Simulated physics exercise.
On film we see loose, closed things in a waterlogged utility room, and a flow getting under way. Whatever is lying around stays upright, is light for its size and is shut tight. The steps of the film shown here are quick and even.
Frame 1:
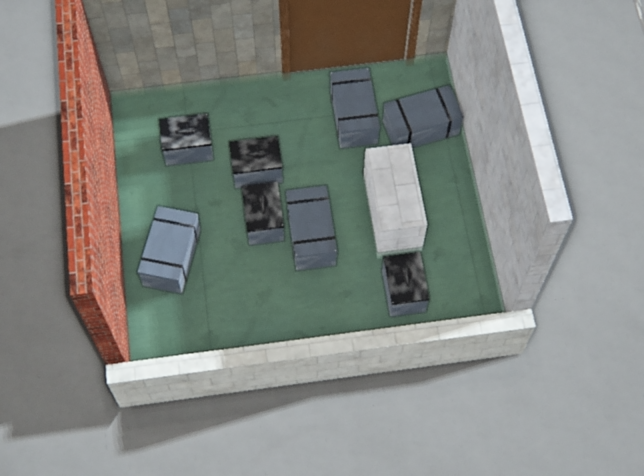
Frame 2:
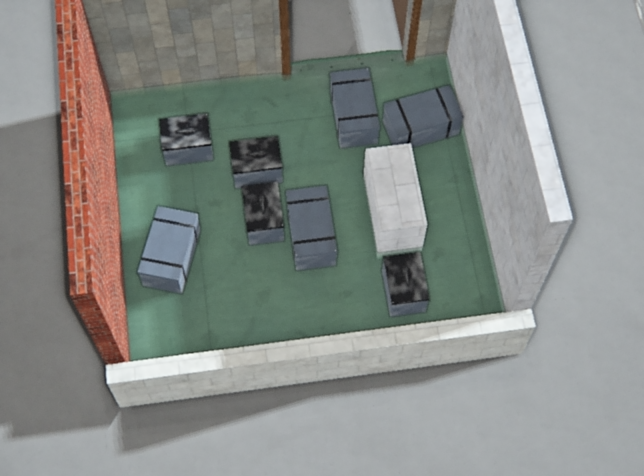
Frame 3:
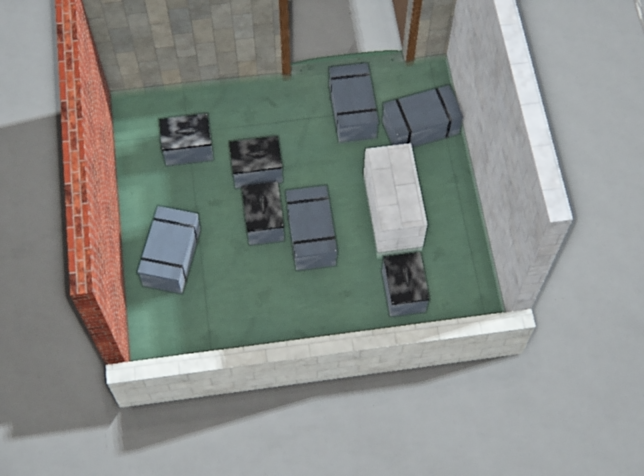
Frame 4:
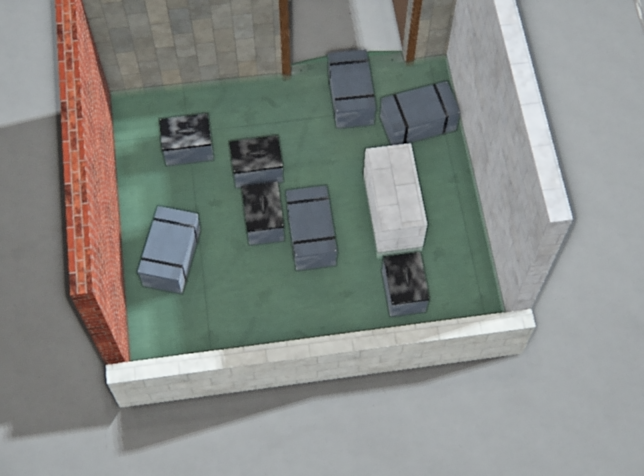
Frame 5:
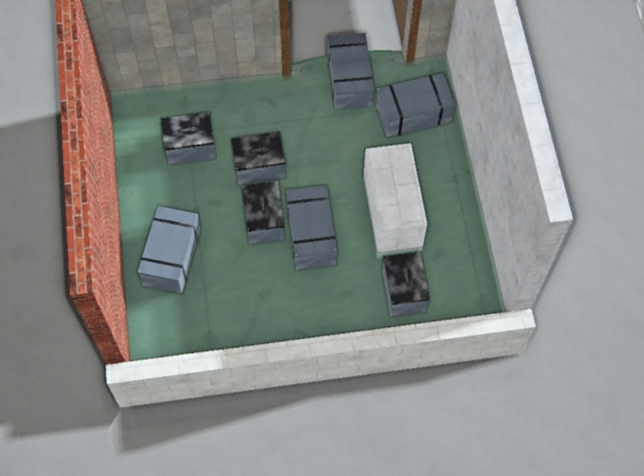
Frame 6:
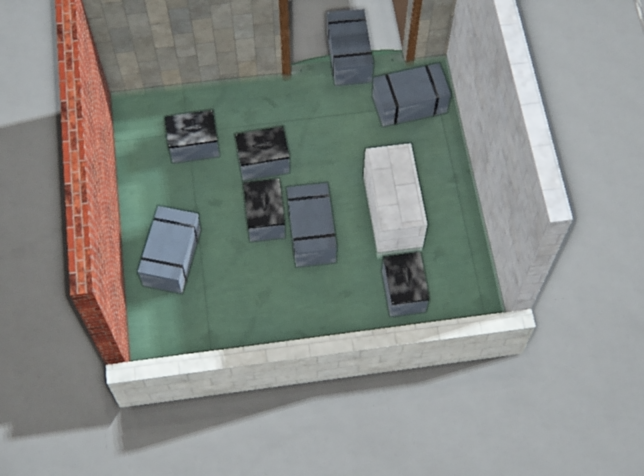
At first, trunks and dark-topped boxes sit still on a green floor inside low walls, with a brown door closed at the back. The door is then gone, leaving a gap, and the nearest trunk slides back into it. A neighbouring trunk follows, turning slightly, while some dark-topped boxes shift a little.
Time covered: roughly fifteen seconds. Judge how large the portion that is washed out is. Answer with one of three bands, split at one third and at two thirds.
Two thirds or more.
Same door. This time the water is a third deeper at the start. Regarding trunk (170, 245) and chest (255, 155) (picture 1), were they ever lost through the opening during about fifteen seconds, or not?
As listed: Kept in, yes.
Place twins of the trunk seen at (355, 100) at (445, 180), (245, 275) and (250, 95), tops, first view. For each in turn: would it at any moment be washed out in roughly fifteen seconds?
Here's how it goes, in order: Gets out, then does not get out, then gets out.
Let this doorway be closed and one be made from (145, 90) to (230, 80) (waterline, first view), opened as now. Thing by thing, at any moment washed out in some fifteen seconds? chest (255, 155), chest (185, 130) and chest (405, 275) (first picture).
Item one: Leaves; item two: Leaves; item three: Remains.
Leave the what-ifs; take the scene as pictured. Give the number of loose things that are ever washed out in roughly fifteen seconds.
My count comes to 6.
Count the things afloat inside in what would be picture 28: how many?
It adds up to 3.
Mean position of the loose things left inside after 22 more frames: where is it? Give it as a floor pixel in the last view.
I'd put it roughly at (333, 183).
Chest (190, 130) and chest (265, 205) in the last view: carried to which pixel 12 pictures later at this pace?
Roughly at (273, 86) and (297, 124).
A moment on, 1 of 8 are out; 7 afloat.
Next, 3 of 8 are out; 5 afloat.
Later, 5 of 8 are out; 3 afloat.
In the end, 6 of 8 are out; 2 afloat.
